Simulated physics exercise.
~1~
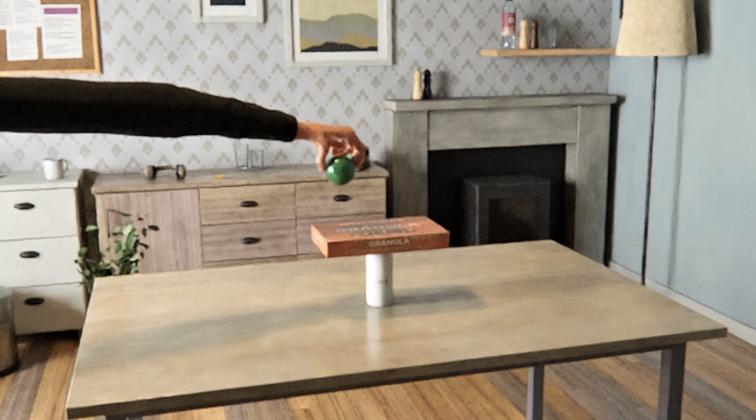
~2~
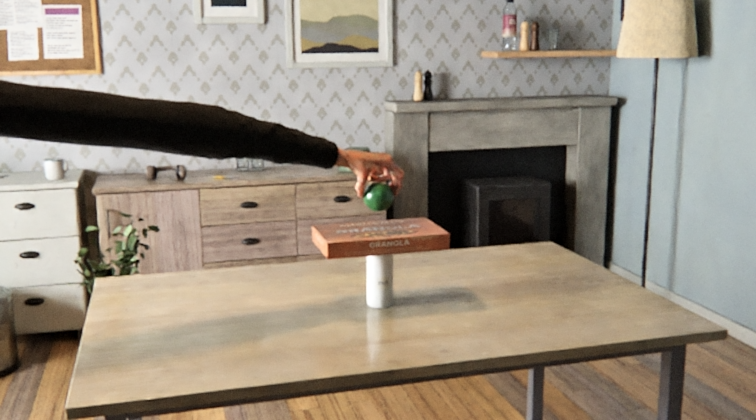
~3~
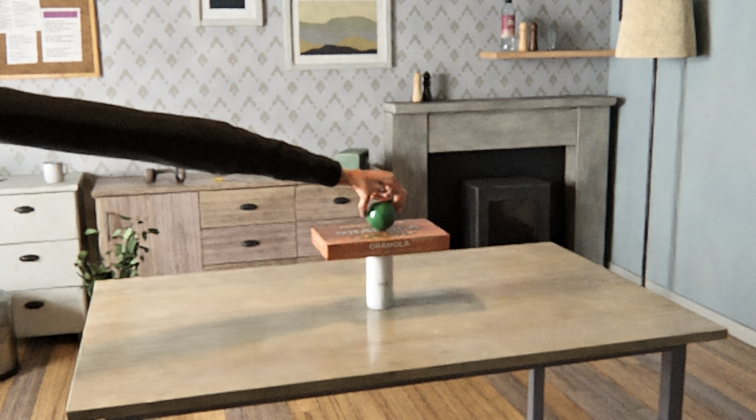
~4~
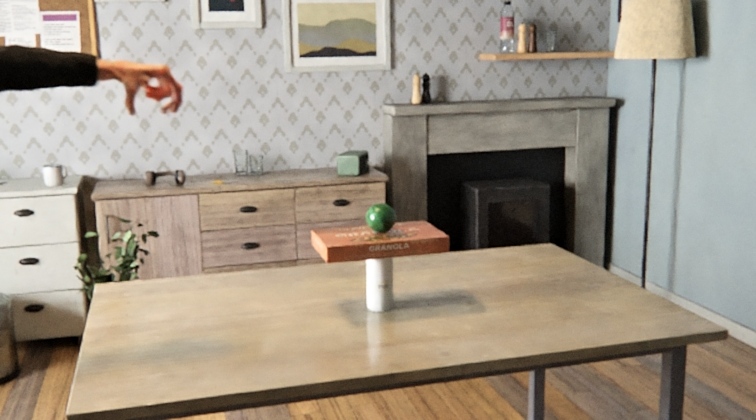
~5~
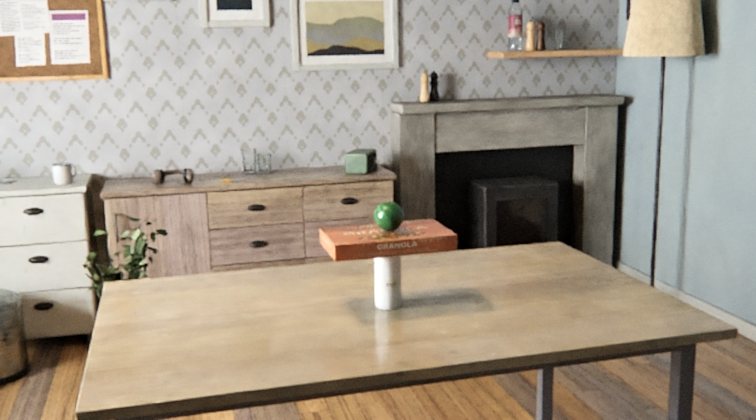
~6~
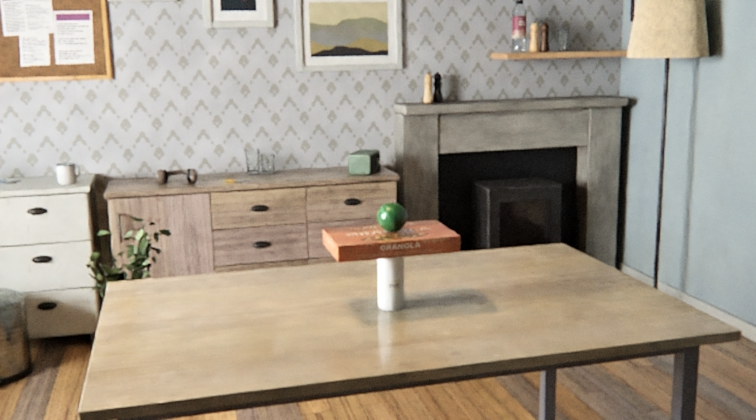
In a living room, a hand setting a green apple on an orange packet atop a white jar, then withdrawing, the stack standing.
